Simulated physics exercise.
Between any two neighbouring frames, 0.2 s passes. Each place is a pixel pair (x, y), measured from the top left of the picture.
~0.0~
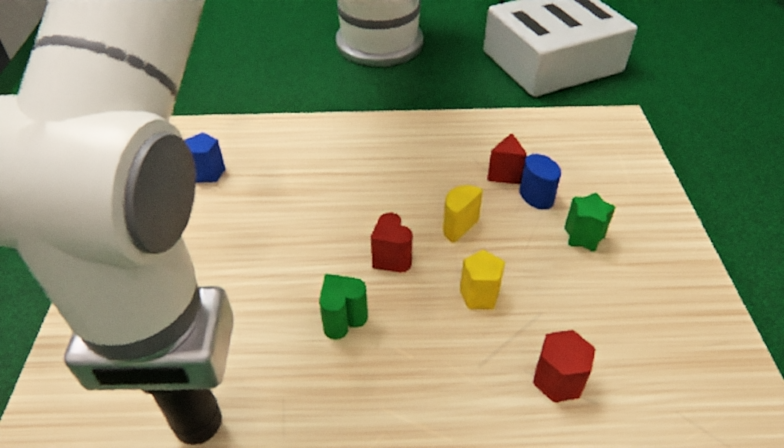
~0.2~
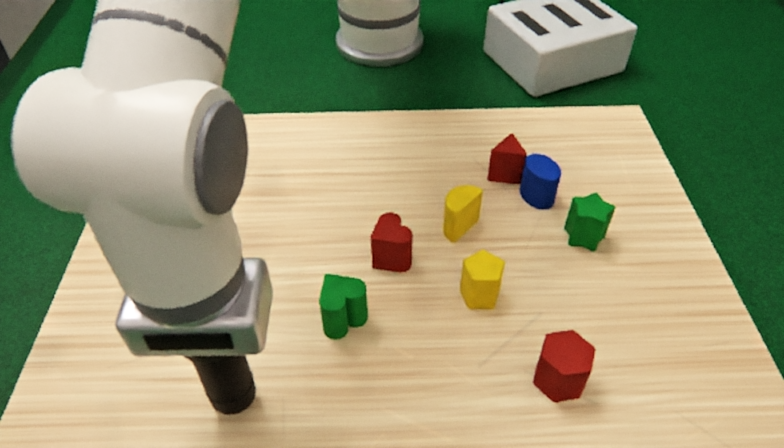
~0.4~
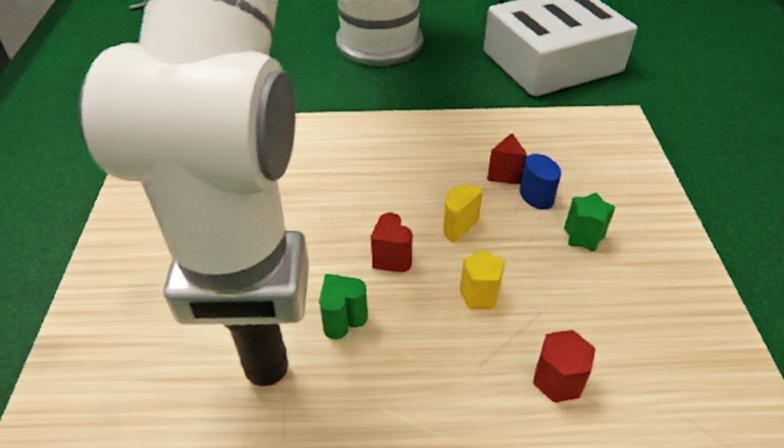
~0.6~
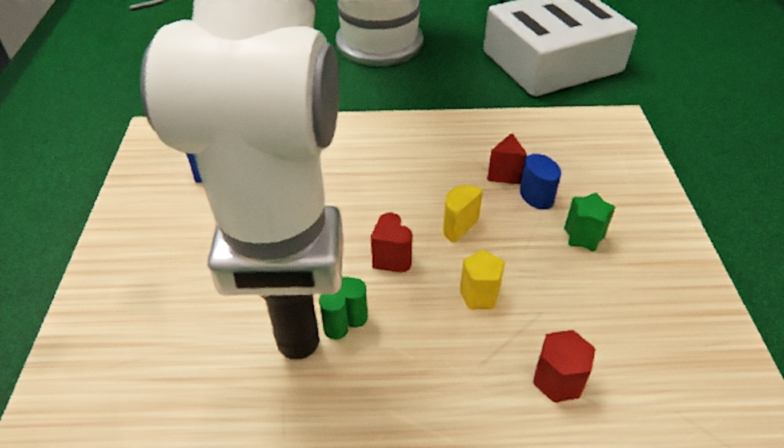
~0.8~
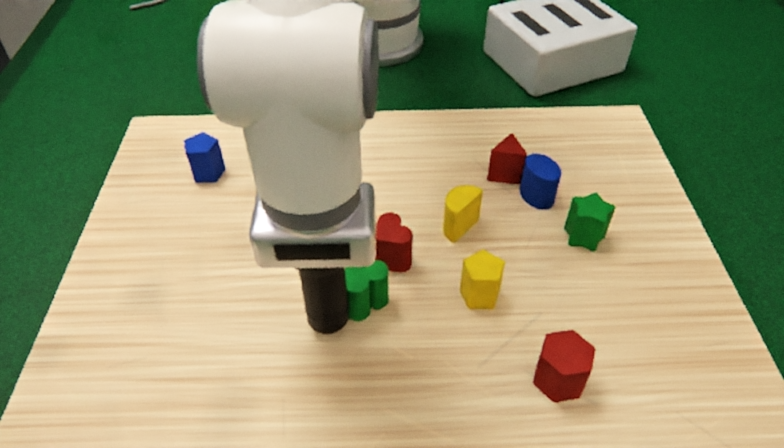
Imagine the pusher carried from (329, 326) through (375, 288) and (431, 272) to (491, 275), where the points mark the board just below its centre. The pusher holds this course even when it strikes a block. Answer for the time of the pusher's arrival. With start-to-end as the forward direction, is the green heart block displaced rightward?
Going by the path, no.
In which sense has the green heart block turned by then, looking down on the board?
Viewed from the top, it goes anticlockwise.
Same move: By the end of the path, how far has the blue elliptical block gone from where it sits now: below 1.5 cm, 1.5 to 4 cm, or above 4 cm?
Shift: Under 1.5 cm.
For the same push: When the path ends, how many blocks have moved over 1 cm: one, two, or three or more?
The answer will be at least three.
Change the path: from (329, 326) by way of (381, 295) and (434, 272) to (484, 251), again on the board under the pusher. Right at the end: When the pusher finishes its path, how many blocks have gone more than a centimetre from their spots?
My answer is three or more.
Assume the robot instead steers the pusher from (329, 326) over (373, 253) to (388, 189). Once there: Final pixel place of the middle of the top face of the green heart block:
Close to (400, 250).
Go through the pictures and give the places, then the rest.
In the first frame, tip of the pusher (199, 423), middles of tops, green heart block (340, 290), red heart block (391, 229), yellow D-shaped block (462, 196), yellow five-sided block (485, 265), blue elliptical block (543, 166).
In the second frame, pusher (234, 395), nothing pushed.
In the third frame, pusher (267, 368), nothing pushed.
In the fourth frame, pusher (299, 342), nothing pushed.
In the fifth frame, pusher (328, 318), green heart block (363, 273), red heart block (391, 229), yellow D-shaped block (462, 196), yellow five-sided block (485, 265), blue elliptical block (543, 166).
On the path given first. One third of the way, pusher (376, 280); green heart block (409, 243), turned 20° anticlockwise; red heart block (398, 219), turned 25° anticlockwise.
Two thirds of the way, pusher (432, 264); green heart block (463, 226), turned 45° anticlockwise; red heart block (399, 218), turned 30° anticlockwise.
At the end, pusher (492, 267); green heart block (492, 218), turned 80° anticlockwise; red heart block (399, 218), turned 30° anticlockwise; yellow D-shaped block unmoved; yellow five-sided block (502, 276), turned 40° clockwise; blue elliptical block unmoved.
